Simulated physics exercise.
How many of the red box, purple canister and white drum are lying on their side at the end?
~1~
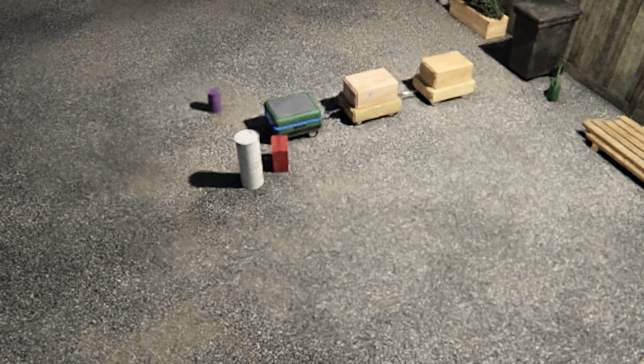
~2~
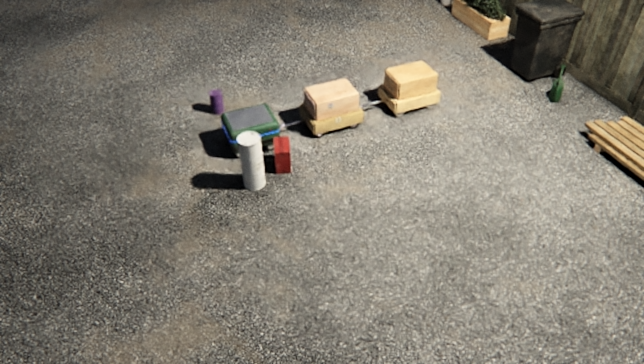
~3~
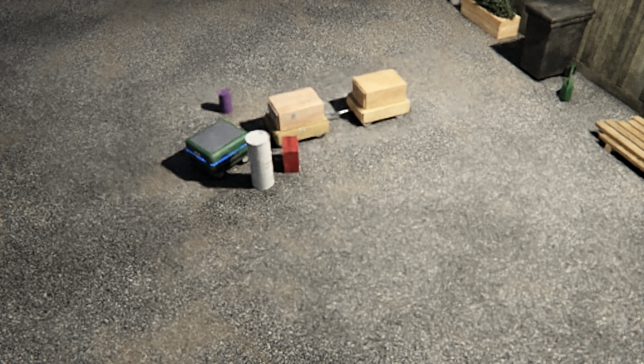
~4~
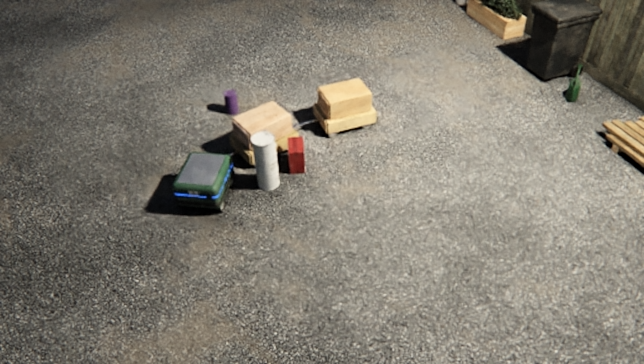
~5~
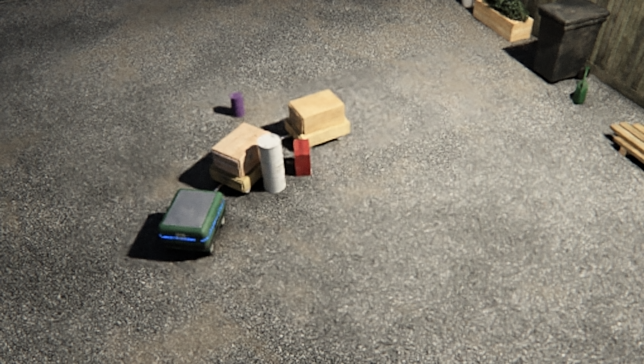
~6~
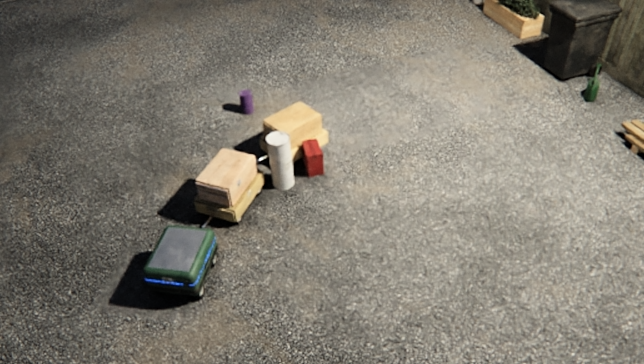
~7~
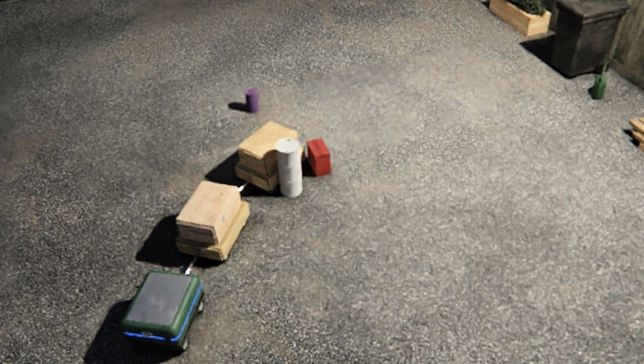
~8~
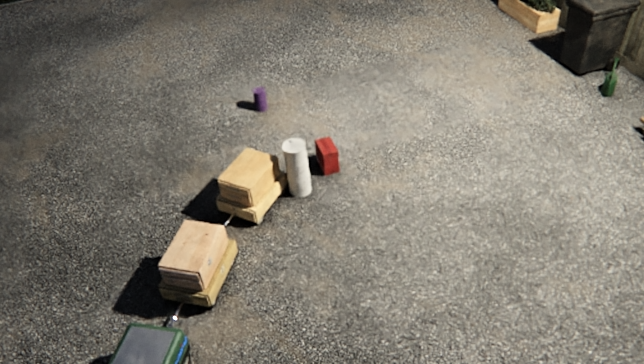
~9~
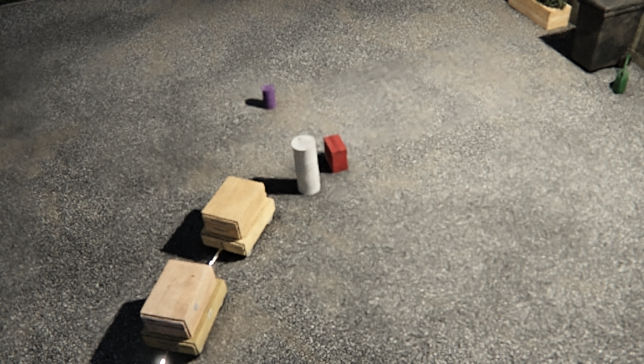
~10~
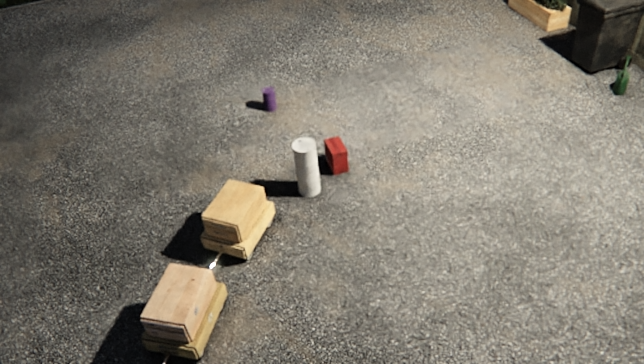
None of them are lying down. The red box, the purple canister and the white drum are all still upright at the end.
